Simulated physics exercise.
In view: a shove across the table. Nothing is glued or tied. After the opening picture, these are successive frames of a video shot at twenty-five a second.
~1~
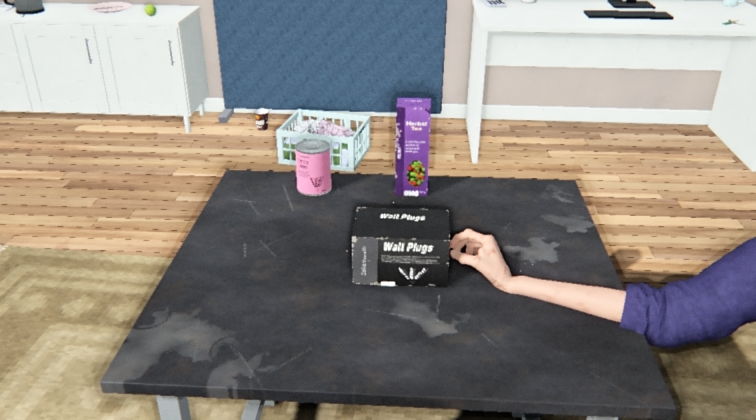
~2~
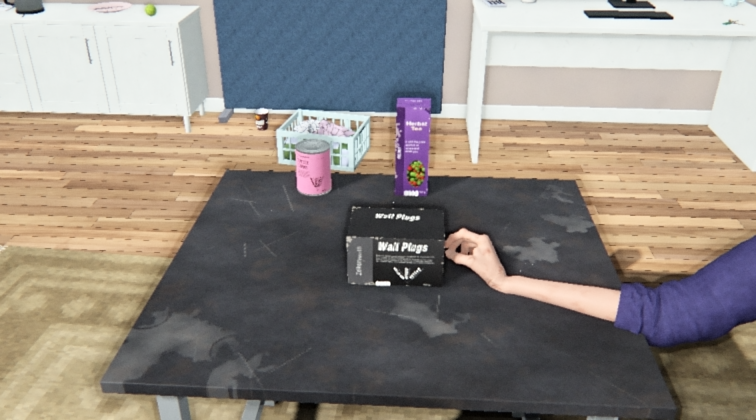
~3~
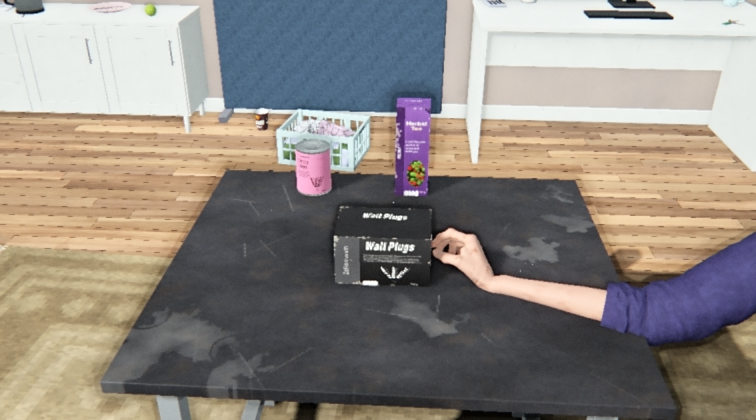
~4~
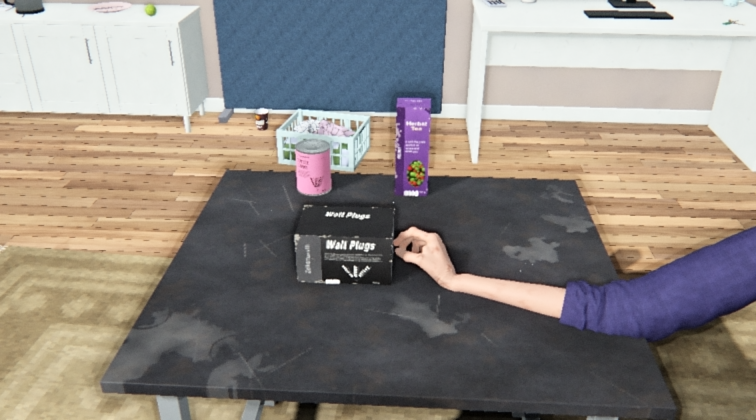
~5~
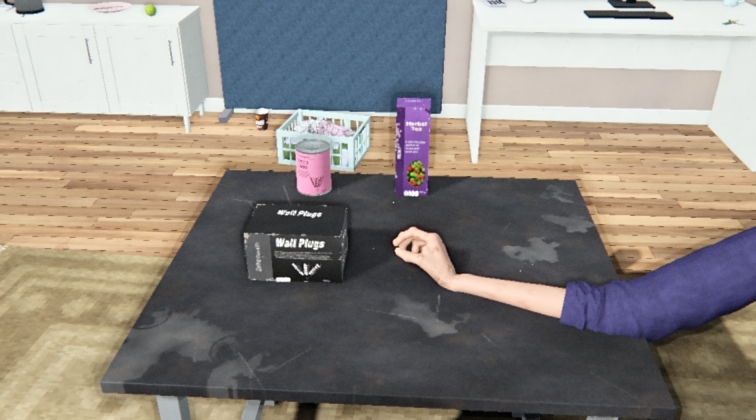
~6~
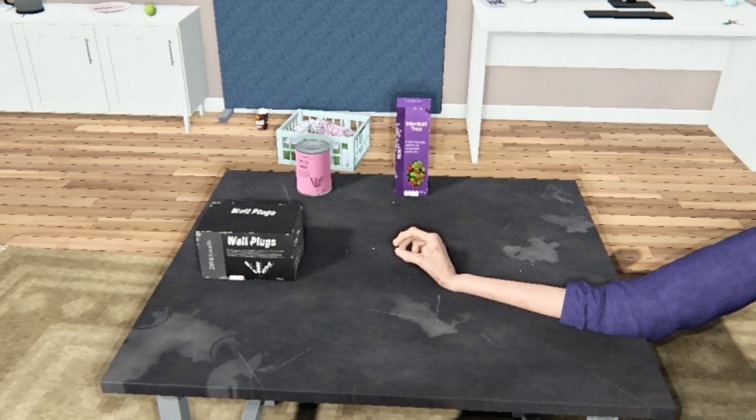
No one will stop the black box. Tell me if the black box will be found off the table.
The black box falls off the table.
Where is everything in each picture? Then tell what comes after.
The first picture shows under the hand; black box (401, 246).
The second picture shows under the hand; black box (396, 246).
The third picture shows under the hand; black box (384, 246).
The fourth picture shows black box (347, 244).
The fifth picture shows black box (299, 243) displaced a little.
The sixth picture shows black box (253, 241) displaced about its own width.
Then, 0.10 s past the last view, black box now off the table.
Then, 0.30 s past the last view, things are still on the move.
Then, 0.40 s past the last view, as before.
Finally, off the table, black box.
